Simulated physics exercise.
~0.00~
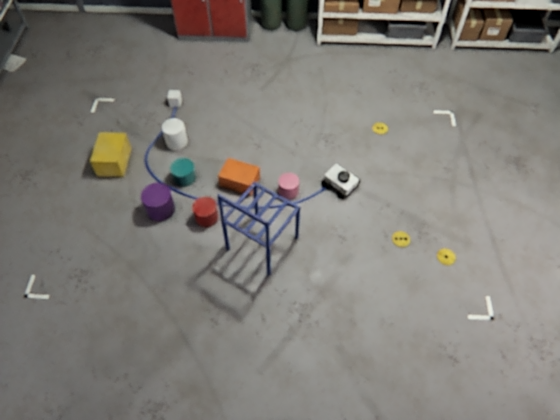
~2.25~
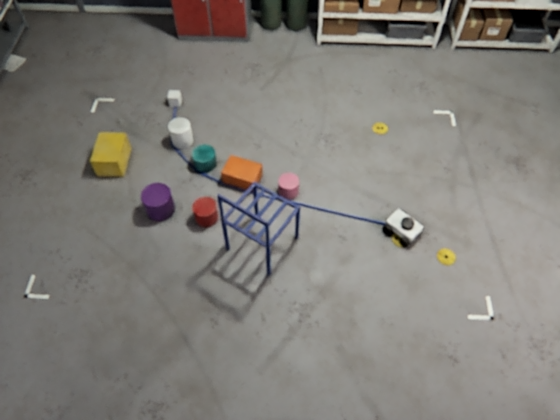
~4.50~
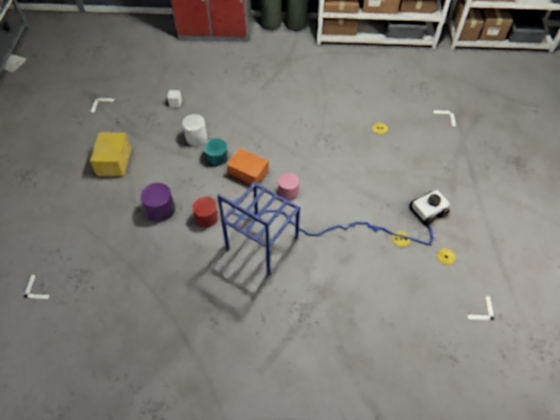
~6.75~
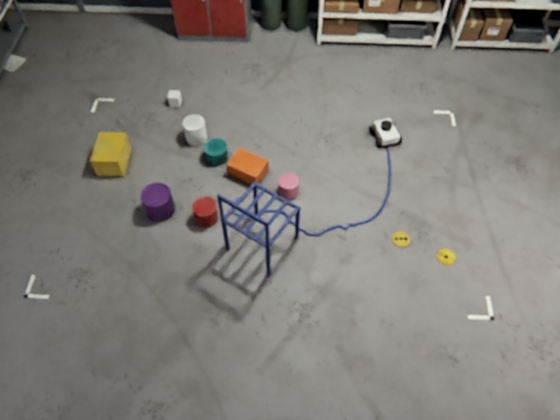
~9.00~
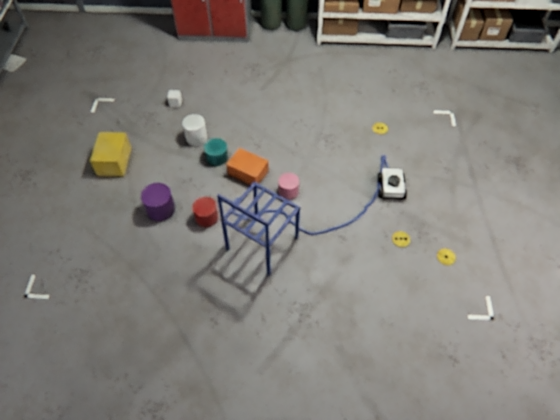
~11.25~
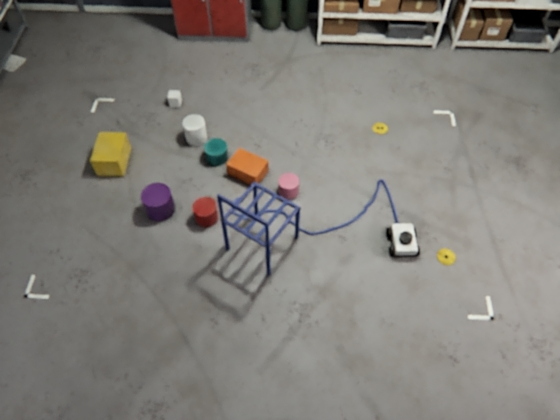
A small white wheeled cart trails a blue lead across a grey concrete floor, seen from high above, with shelves and a red cabinet along the far edge. The lead curves past white, teal, purple and red tubs and an orange crate, and passes under a blue chair frame beside a pink tub; a yellow crate sits at left. As the cart drives right, the lead tightens, dragging the white and teal tubs, then nudging the orange crate. The lead comes free from the small white block and goes slack. The cart heads up to the far yellow mark, then returns downward, ending over the double-dotted mark.
